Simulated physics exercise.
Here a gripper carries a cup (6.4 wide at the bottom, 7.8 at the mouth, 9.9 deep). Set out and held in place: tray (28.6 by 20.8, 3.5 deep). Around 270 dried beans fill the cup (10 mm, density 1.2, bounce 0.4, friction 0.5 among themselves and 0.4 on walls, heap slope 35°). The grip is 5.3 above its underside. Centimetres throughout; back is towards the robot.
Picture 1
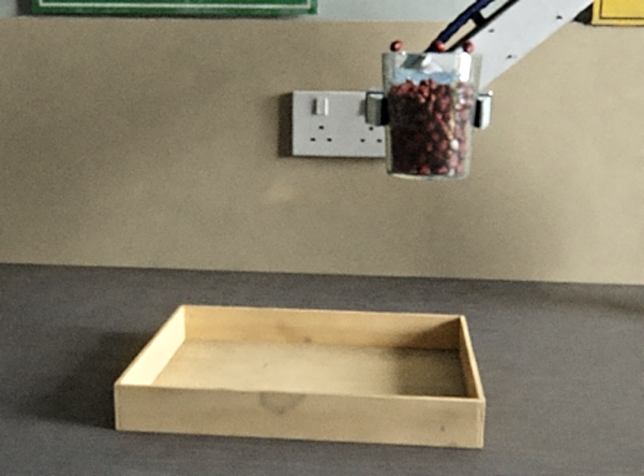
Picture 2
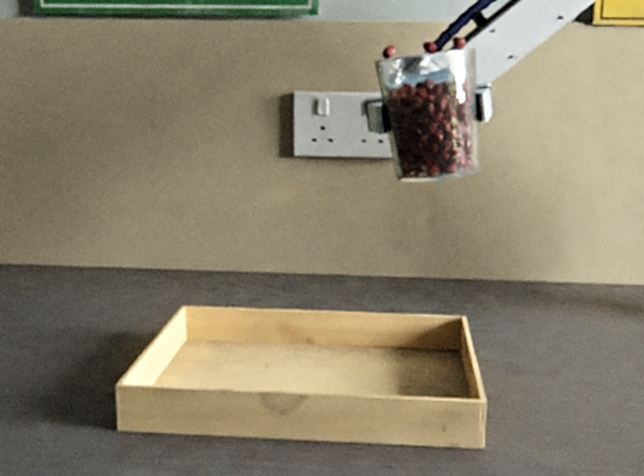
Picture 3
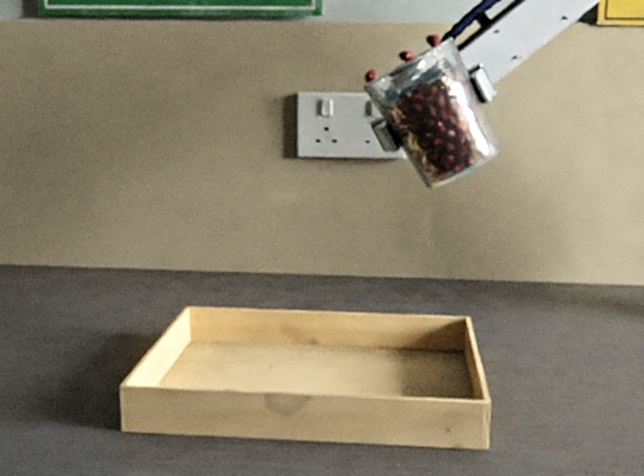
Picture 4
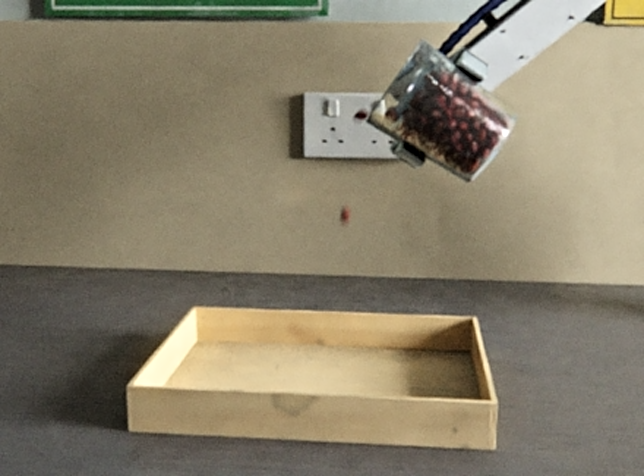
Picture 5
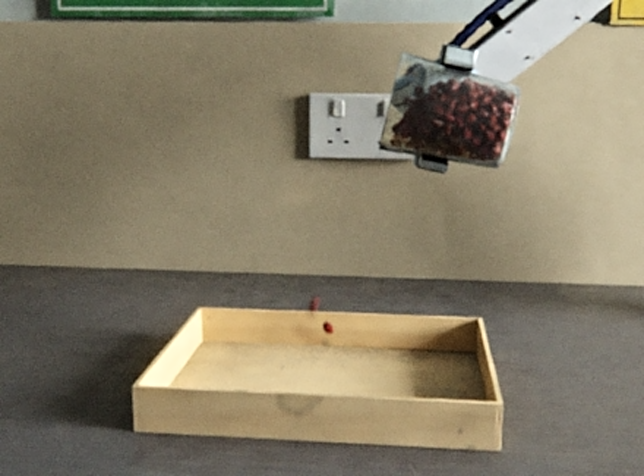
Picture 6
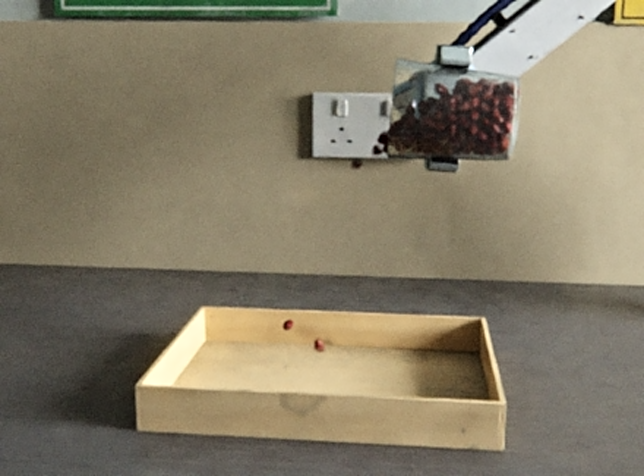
A gripper holding a clear cup full of dark red beans above a shallow wooden tray tilts it to the left, slowly at first. The cup rolls over until it lies nearly on its side, the beans sliding toward its rim, while a couple drop into the tray below.
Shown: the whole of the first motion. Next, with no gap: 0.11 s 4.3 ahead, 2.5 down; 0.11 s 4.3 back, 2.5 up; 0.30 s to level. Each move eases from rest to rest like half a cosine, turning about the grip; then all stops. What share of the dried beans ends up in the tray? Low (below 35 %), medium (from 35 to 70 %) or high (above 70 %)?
In the tray the share is medium, from 35 to 70 %.
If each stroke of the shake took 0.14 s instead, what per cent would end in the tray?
In that case some 35 per cent.
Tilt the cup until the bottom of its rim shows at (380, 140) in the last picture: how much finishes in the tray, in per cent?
Some 15 per cent.
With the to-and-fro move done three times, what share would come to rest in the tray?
Then about 75 per cent.
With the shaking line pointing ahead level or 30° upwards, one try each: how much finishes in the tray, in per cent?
Some 80 and 95 per cent.
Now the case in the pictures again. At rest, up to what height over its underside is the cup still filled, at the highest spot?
Roughly 6.5 cm.
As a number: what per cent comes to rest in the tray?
Roughly 45 per cent.
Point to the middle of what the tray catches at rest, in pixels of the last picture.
Near (271, 375).
Then, 0.21 s later, tilted 86° forward, highest piece 26 above the table; 208 in the cup, 5 in the tray, 55 in flight or on a rim.
Then, 0.42 s later, tilted 23° forward, highest piece 28 above the table; 146 in the cup, 109 in the tray, 13 in flight or on a rim.
Then, 0.72 s later, level, highest piece 26 above the table; 146 in the cup, 121 in the tray, 1 on the table or floor.
Then, 1.77 s later, level, highest piece 26 above the table; 146 in the cup, 121 in the tray, 1 on the table or floor.
At rest, 146 in the cup, 121 in the tray, 1 on the table or floor. That is 45 % in the tray.
